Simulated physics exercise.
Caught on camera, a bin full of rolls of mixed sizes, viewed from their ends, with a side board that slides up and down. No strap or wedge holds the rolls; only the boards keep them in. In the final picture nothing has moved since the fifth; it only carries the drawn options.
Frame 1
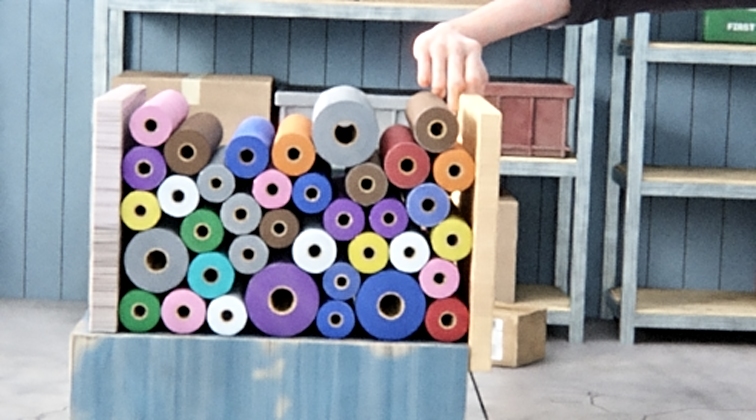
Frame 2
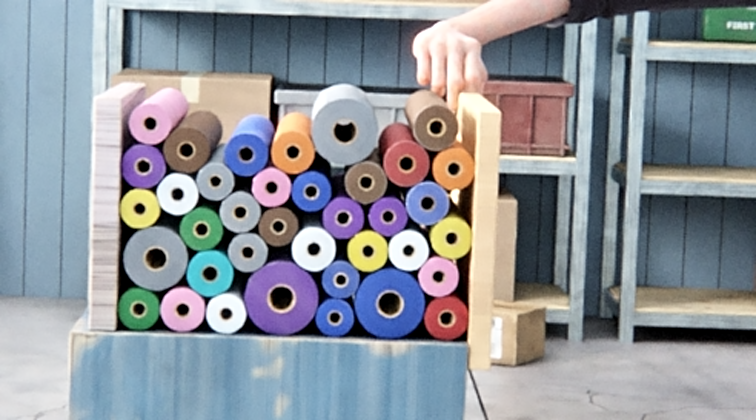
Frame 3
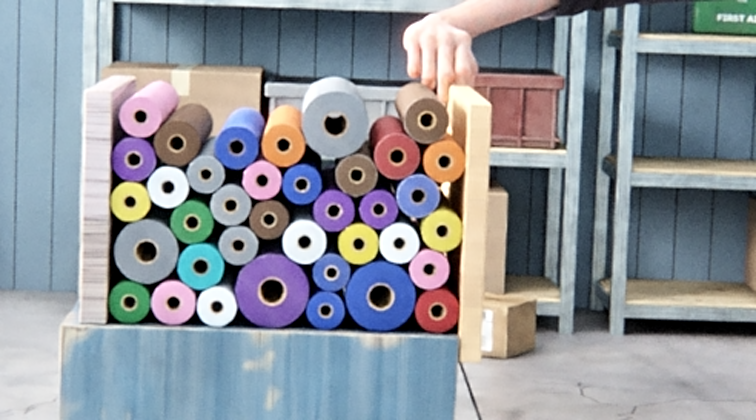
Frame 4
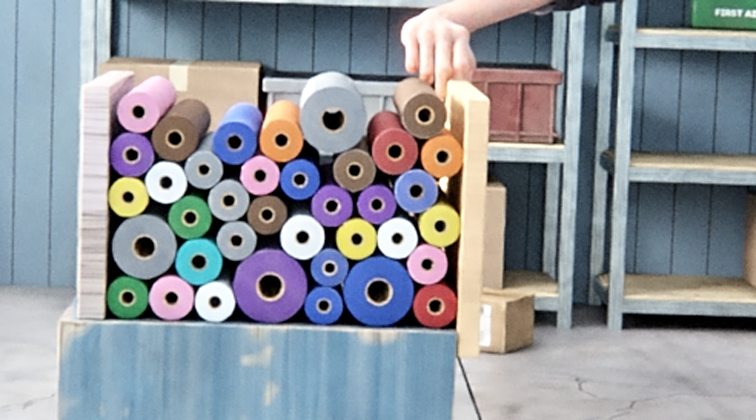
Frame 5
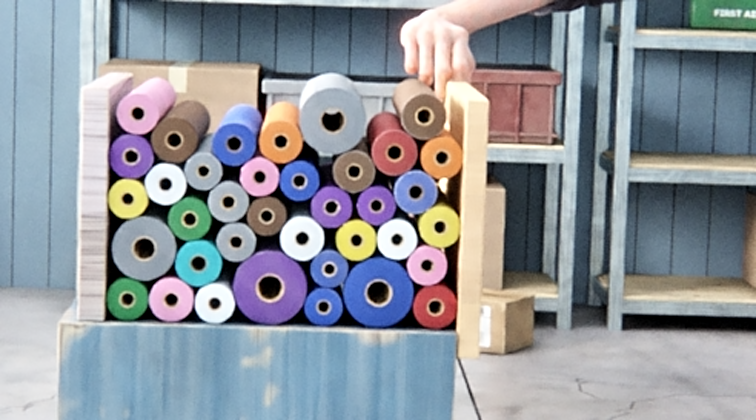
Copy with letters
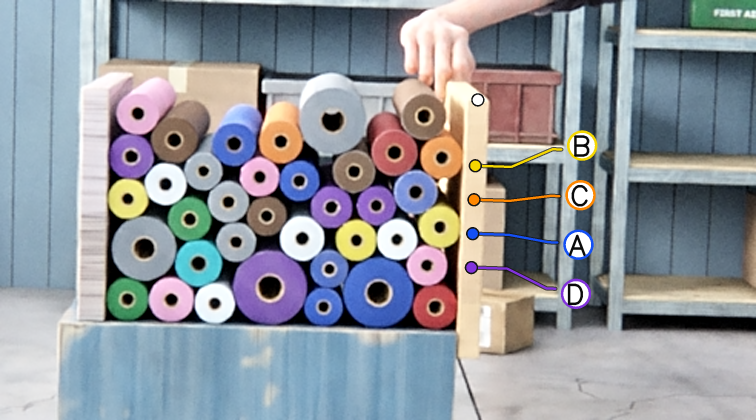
The clip opens on a bin packed with rolls of many colours and sizes, seen end-on between two upright boards, with a hand at the top of the right-hand board. The view shifts slightly, but the hand stays in place and the rolls and boards show no clear movement of their own.
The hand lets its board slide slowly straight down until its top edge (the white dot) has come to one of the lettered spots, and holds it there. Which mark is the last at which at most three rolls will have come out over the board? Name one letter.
It can be let down to A.
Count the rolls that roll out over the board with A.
At A the number is two.
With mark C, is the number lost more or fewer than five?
Fewer than five.
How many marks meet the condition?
Three of the four.
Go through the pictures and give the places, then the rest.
The first picture shows a yellow roll (453, 240); a grey roll (241, 214); a brown roll (367, 184).
The second picture shows a brown roll (366, 182); an orange roll (293, 152).
The third picture shows a pink roll (140, 117); side board (462, 212).
The fourth picture shows a green roll (128, 297); a blue roll (378, 291).
The fifth picture shows a grey roll (237, 242); a yellow roll (440, 227); a grey roll (229, 202).
On the marked copy, A at (473, 234); B at (476, 166); C at (475, 200); D at (472, 268); the white dot at (478, 100).
Taking A. A third of the way, top of the board (464, 163).
Two thirds of the way, top of the board (461, 232).
When it is over, top of the board (461, 232), two out over the board.
As for the rest, B none out over the board; C none out over the board; D more than three out over the board.
